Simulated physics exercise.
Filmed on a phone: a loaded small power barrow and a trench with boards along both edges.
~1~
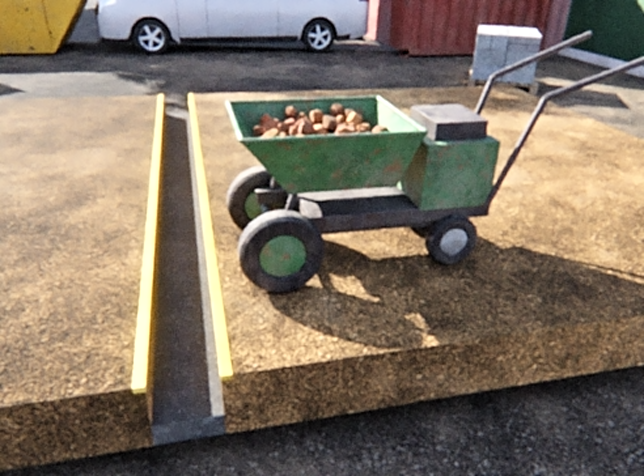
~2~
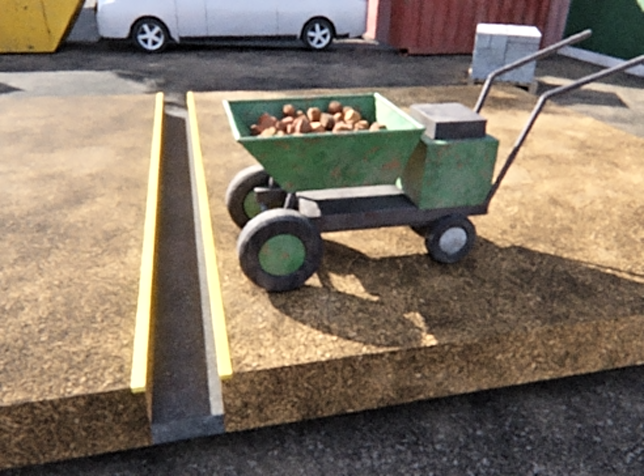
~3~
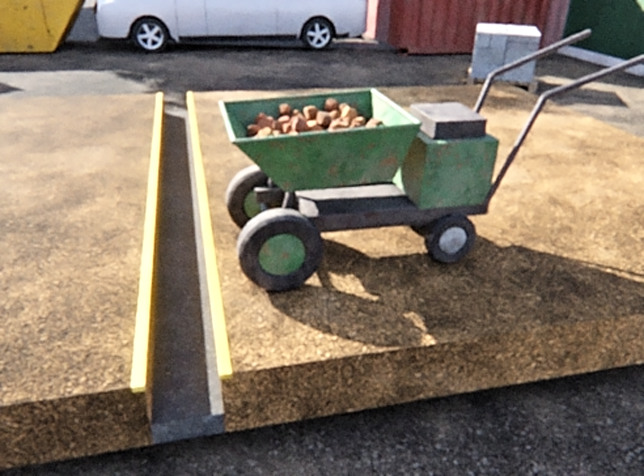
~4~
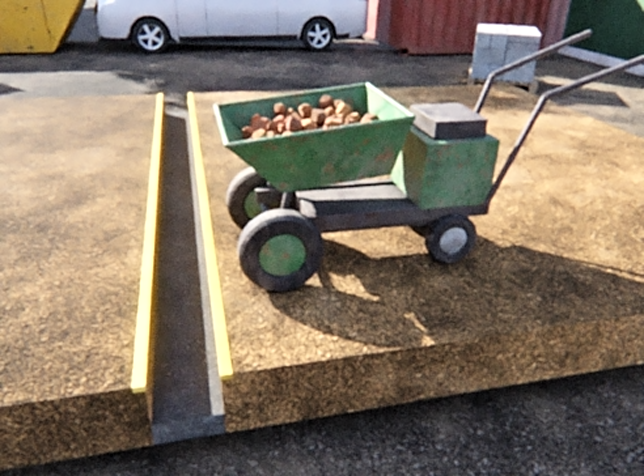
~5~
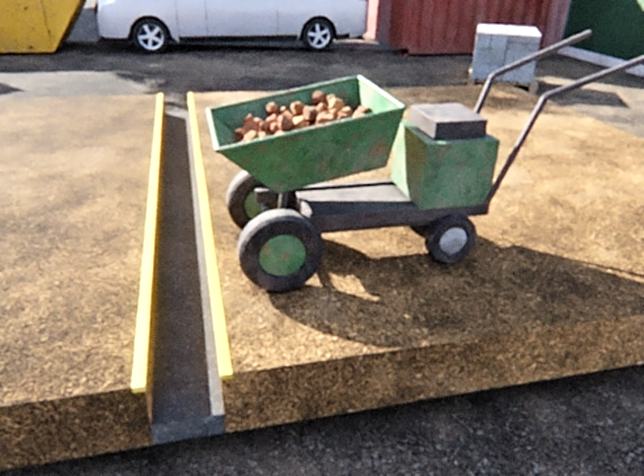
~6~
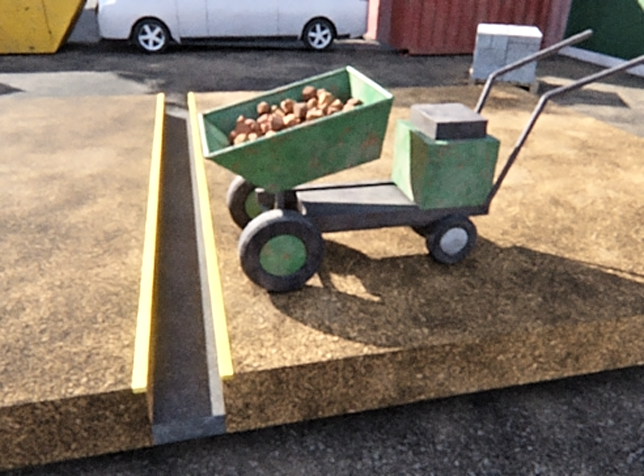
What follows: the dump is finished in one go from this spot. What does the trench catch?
The trench takes under half.
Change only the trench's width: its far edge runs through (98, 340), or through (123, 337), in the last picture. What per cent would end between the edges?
In turn 80 and 40 in a hundred.
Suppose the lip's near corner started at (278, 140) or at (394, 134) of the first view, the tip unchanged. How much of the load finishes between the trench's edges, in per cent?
About 70 and 30 per cent.
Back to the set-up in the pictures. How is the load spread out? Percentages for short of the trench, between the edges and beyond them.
In per cent, short 0, between 10 and beyond 80.
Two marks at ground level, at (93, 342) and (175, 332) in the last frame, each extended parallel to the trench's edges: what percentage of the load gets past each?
The first gives 50 %, the second 80 %.
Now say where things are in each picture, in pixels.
In the first picture, lip of the skip at (242, 142), level; top of the load at (316, 132), clay clods; first edge of the trench at (220, 326); far edge at (143, 335), the trench under half as wide as the skip, and about half as deep as wide.
In the second picture, lip of the skip at (239, 141), level; top of the load at (314, 130).
In the third picture, lip of the skip at (234, 143), tipped barely; top of the load at (324, 120).
In the fourth picture, lip of the skip at (227, 146), tipped a little; top of the load at (333, 121).
In the fifth picture, lip of the skip at (218, 151), tipped a little; top of the load at (326, 117).
In the sixth picture, lip of the skip at (208, 158), tipped clearly; top of the load at (337, 108); first edge of the trench at (221, 325); far edge at (143, 335).
Soon, skip tipped steeply; all in the skip.
A while on, skip tipped right over; about half in the skip; about a third beyond it; a small part falling.
Towards the end, skip tipped right over; a small part in the skip; a small part in or heaped over the trench; most beyond it.
Finally, skip tipped right over; a small part in the skip; a small part in or heaped over the trench; most beyond it.
